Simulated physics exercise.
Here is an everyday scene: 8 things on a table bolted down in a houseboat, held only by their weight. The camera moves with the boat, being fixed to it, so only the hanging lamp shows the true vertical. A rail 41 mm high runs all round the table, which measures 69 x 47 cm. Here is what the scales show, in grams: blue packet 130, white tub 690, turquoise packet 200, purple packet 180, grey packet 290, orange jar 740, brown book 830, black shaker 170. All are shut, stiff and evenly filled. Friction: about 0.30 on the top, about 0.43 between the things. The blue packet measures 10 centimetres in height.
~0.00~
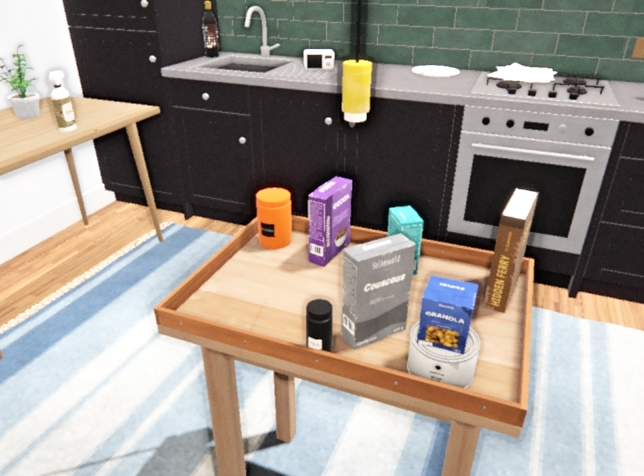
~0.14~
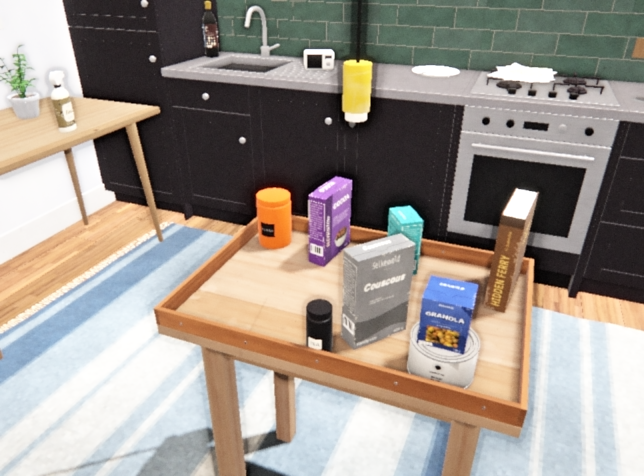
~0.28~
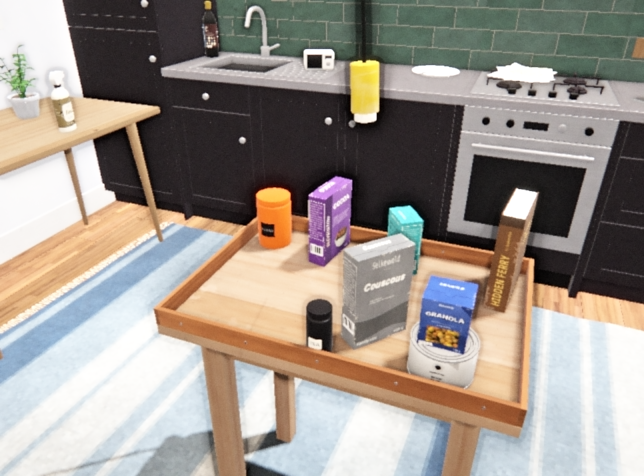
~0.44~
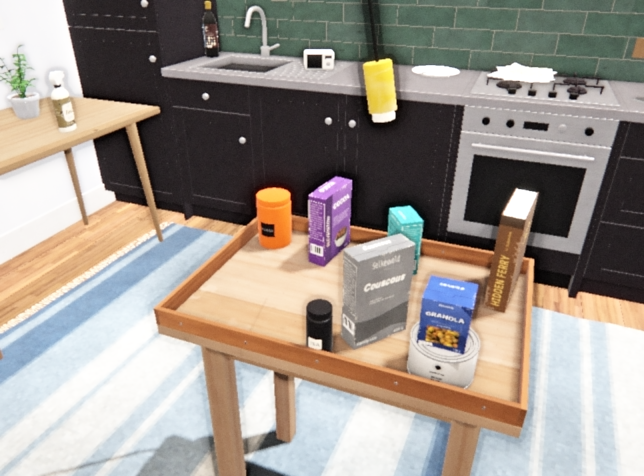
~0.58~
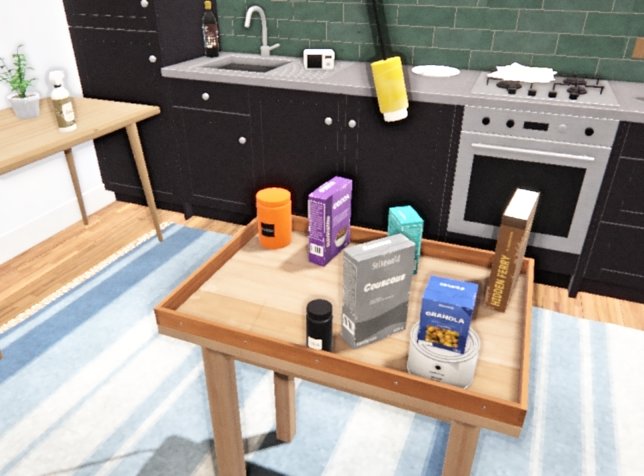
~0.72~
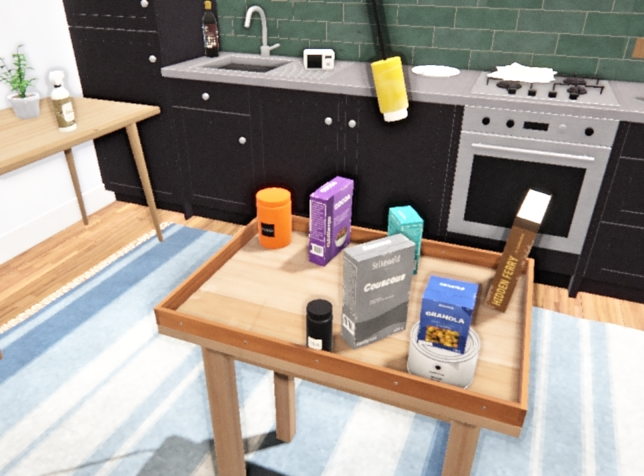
At first, a yellow lamp hangs straight down behind a wooden tray table holding boxes, an orange jar, a black shaker and a white tub. The lamp then swings gradually to the right while everything on the table stays put, and lastly the brown book leans slightly to the right.
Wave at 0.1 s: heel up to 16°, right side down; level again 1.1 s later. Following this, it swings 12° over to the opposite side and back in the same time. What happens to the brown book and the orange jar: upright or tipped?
The brown book loses its balance; the orange jar keeps its balance.
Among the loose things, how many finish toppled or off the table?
That gives 2.
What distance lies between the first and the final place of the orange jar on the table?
The shift is close to 0 cm.
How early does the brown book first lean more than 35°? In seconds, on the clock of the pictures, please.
I'd put it at some 0.9 s.
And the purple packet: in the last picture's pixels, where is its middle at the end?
Resting point, approx. (351, 253) px.
By 1.12 s, floor tilted 1°, right side down; brown book now off the table; purple packet rocked 20° off its seat.
By 1.32 s, floor tilted 1°, left side down; purple packet rocked 45° off its seat.
When it is over (2.8 s), off the table and tipped over, brown book; lying over on the table, purple packet; the other 6 within 5 cm of the start. In the last view, orange jar near (274, 219).
